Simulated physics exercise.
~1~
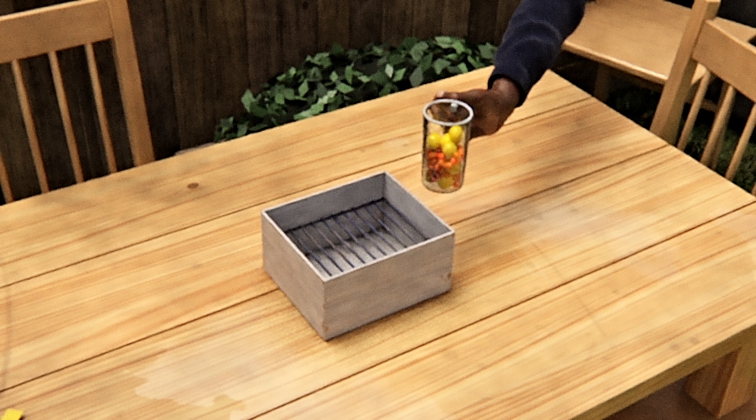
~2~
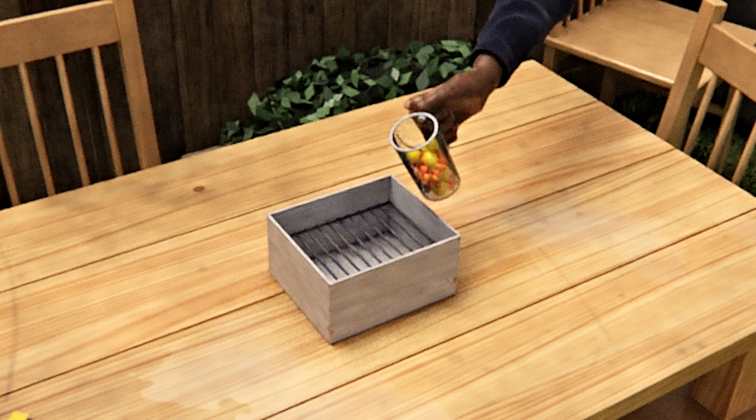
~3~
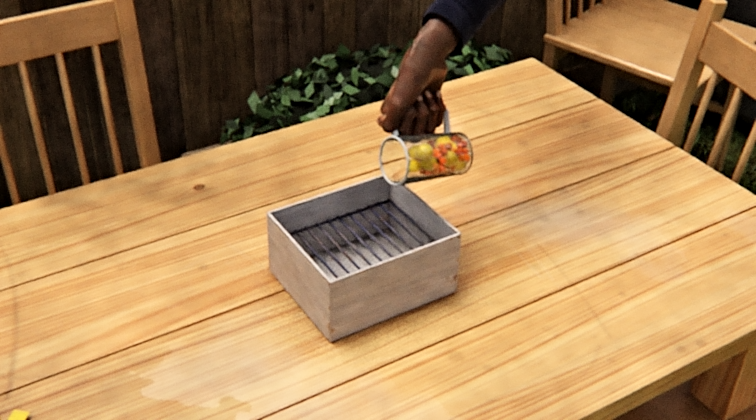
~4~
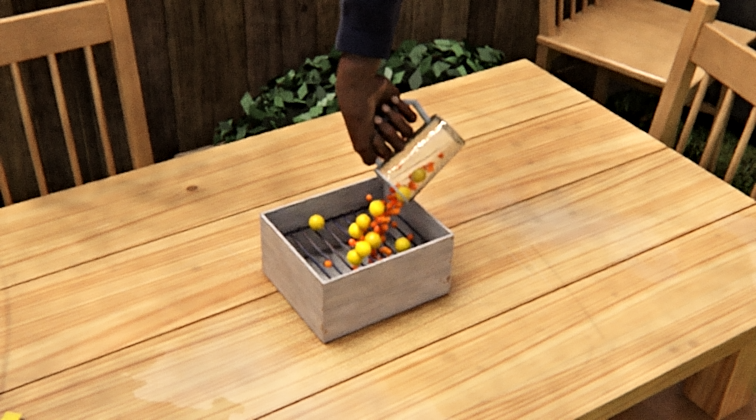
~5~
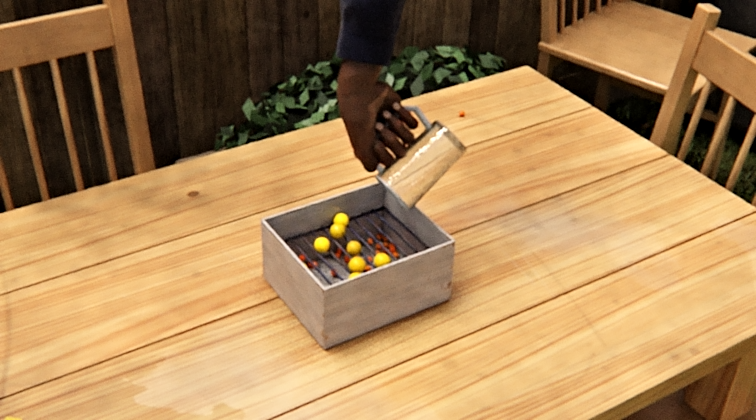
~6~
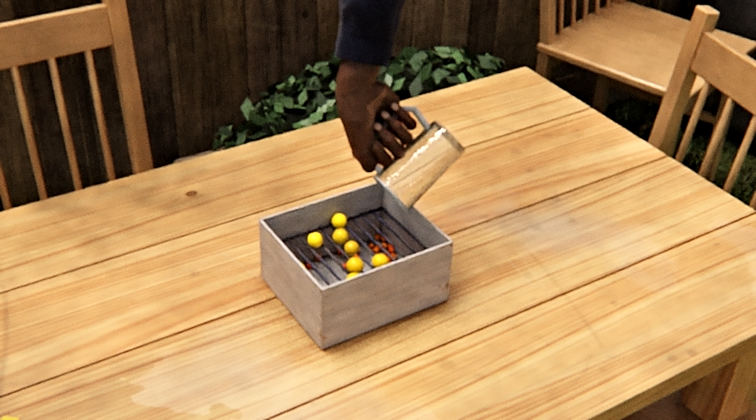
Orange and yellow balls tumbled from a clear cup as a hand tipped it over a gray wooden box with a wire rack inside; the small orange ones nearly all slipped between the wires, while the bigger yellow ones stayed resting on top.
